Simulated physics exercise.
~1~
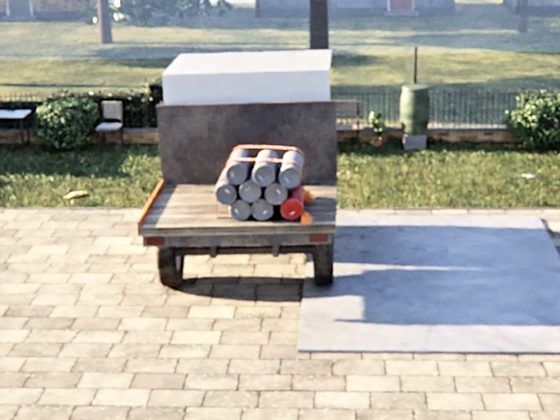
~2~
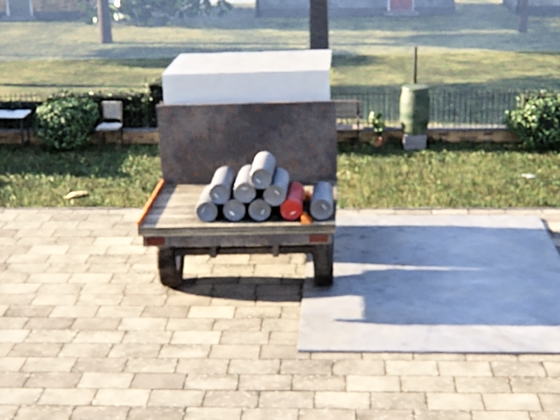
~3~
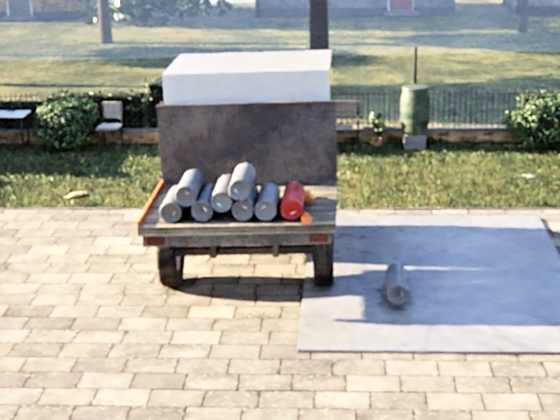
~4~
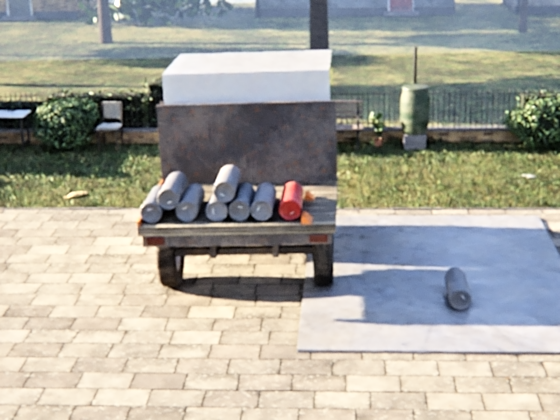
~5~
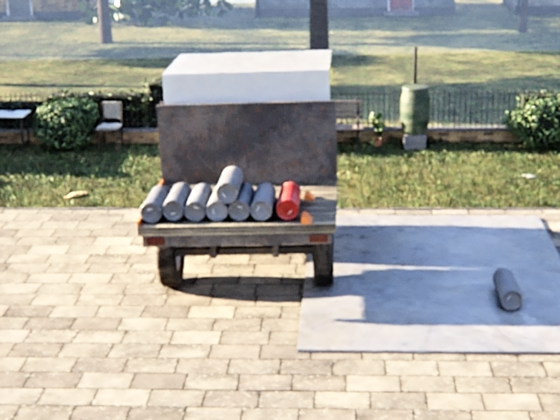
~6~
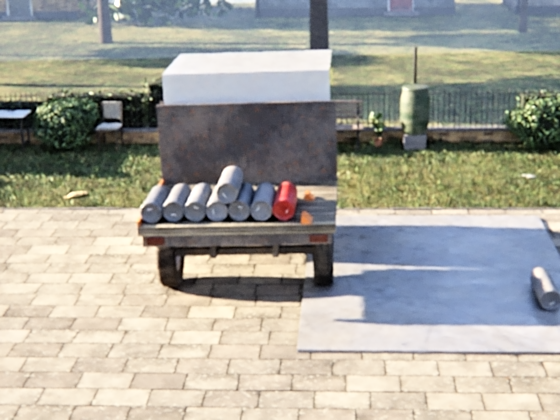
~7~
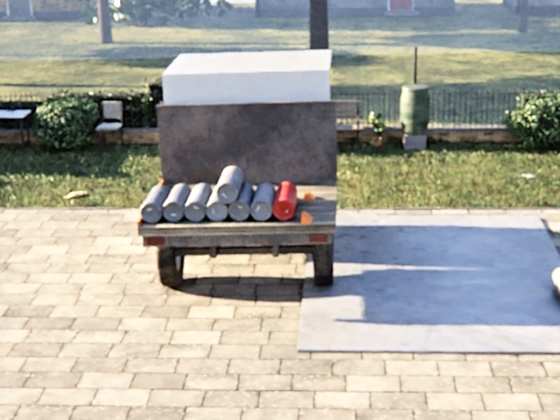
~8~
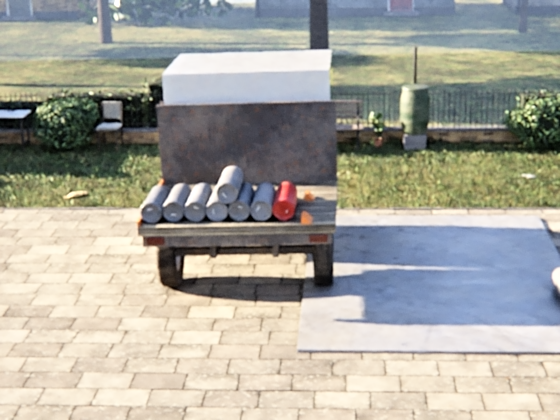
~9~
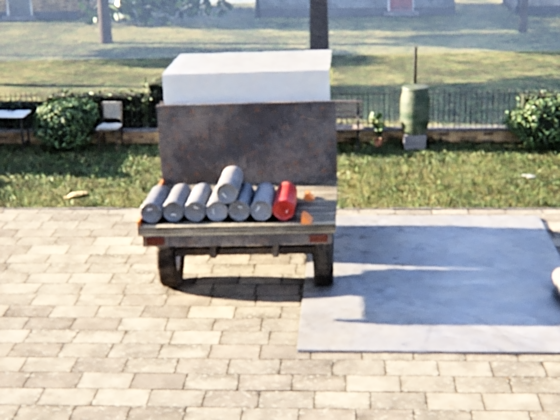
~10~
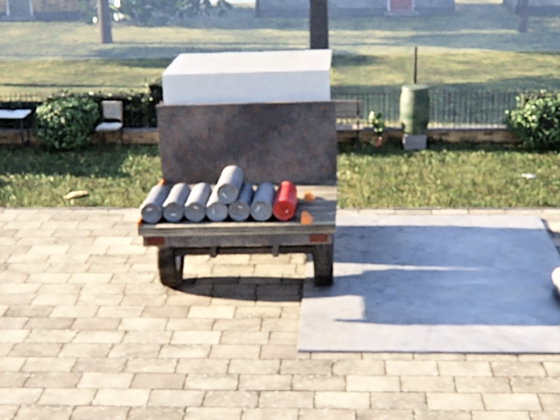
Stacked grey cylinders collapsing across a parked flatbed, one rolling away rightward over the paving, the red one staying aboard.
